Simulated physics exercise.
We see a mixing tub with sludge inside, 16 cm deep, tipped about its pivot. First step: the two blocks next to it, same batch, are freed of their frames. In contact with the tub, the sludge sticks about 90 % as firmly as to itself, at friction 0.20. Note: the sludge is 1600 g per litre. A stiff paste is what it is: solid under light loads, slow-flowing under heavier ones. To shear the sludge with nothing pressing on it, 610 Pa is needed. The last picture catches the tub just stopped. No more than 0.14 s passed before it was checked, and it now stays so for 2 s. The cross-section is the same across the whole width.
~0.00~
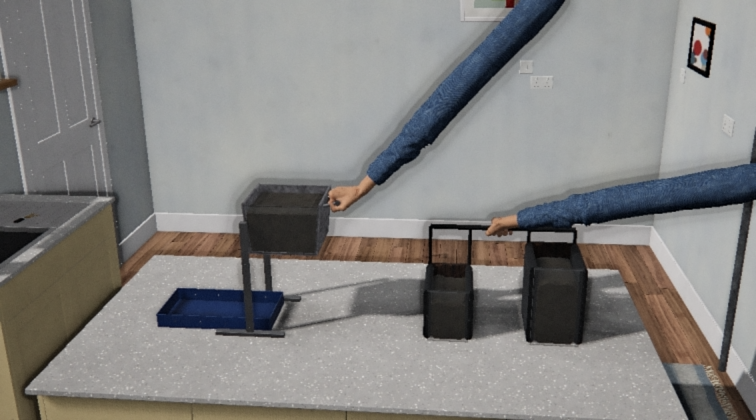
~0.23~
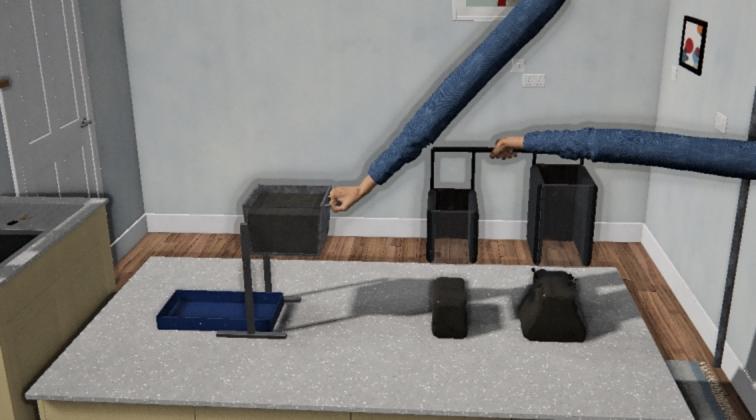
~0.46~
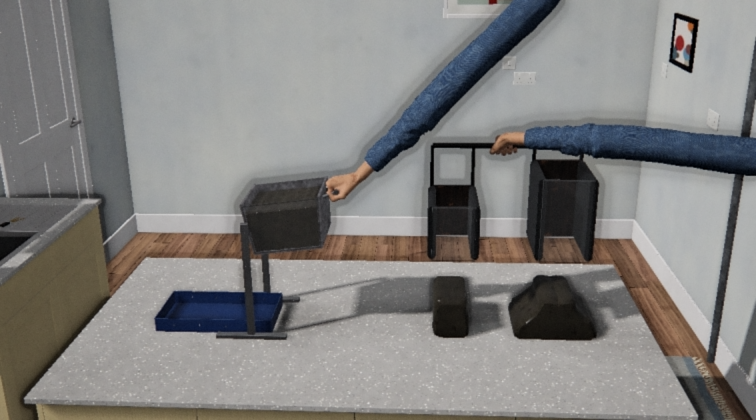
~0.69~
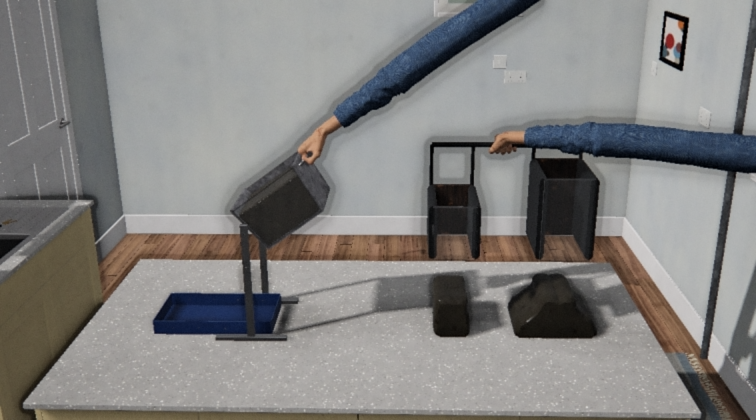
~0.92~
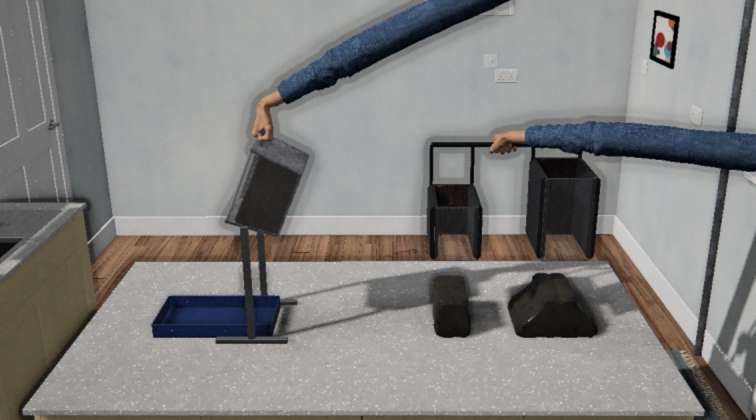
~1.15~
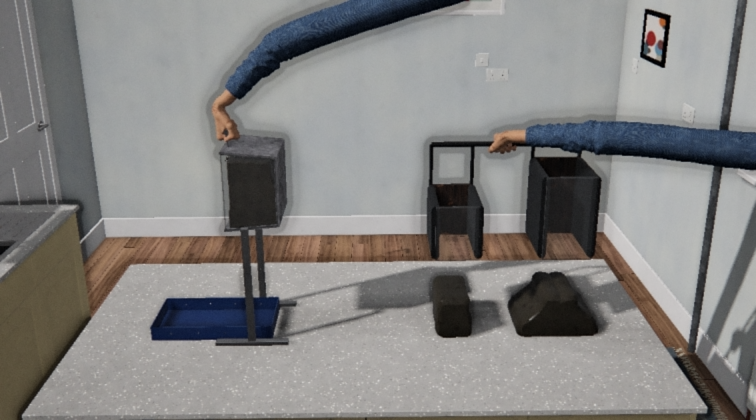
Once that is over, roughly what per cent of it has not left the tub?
Around 38 percent.
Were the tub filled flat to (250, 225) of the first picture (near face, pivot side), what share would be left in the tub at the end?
65 %.
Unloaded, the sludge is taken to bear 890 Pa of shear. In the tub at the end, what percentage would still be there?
In that case close to 100 in a hundred.
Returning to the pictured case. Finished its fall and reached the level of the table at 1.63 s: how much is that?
At that moment, near 6 % is down.
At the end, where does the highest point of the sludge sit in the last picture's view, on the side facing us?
The highest point is near (253, 203) in the last picture.
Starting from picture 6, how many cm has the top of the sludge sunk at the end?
13 cm or so.
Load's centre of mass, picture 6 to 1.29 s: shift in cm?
Displacement noted: Approx. 4 cm... about that.
After 1.29 s, the tub is at 89 degrees and holds 89 %.
After 1.46 s, the tub is at 89 degrees and holds 53 %.
After 1.63 s, the tub is at 89 degrees and holds 38 %.
After 1.80 s, the tub is at 89 degrees and holds 38 %.
After 3.15 s, the tub is at 89 degrees and holds 38 %.
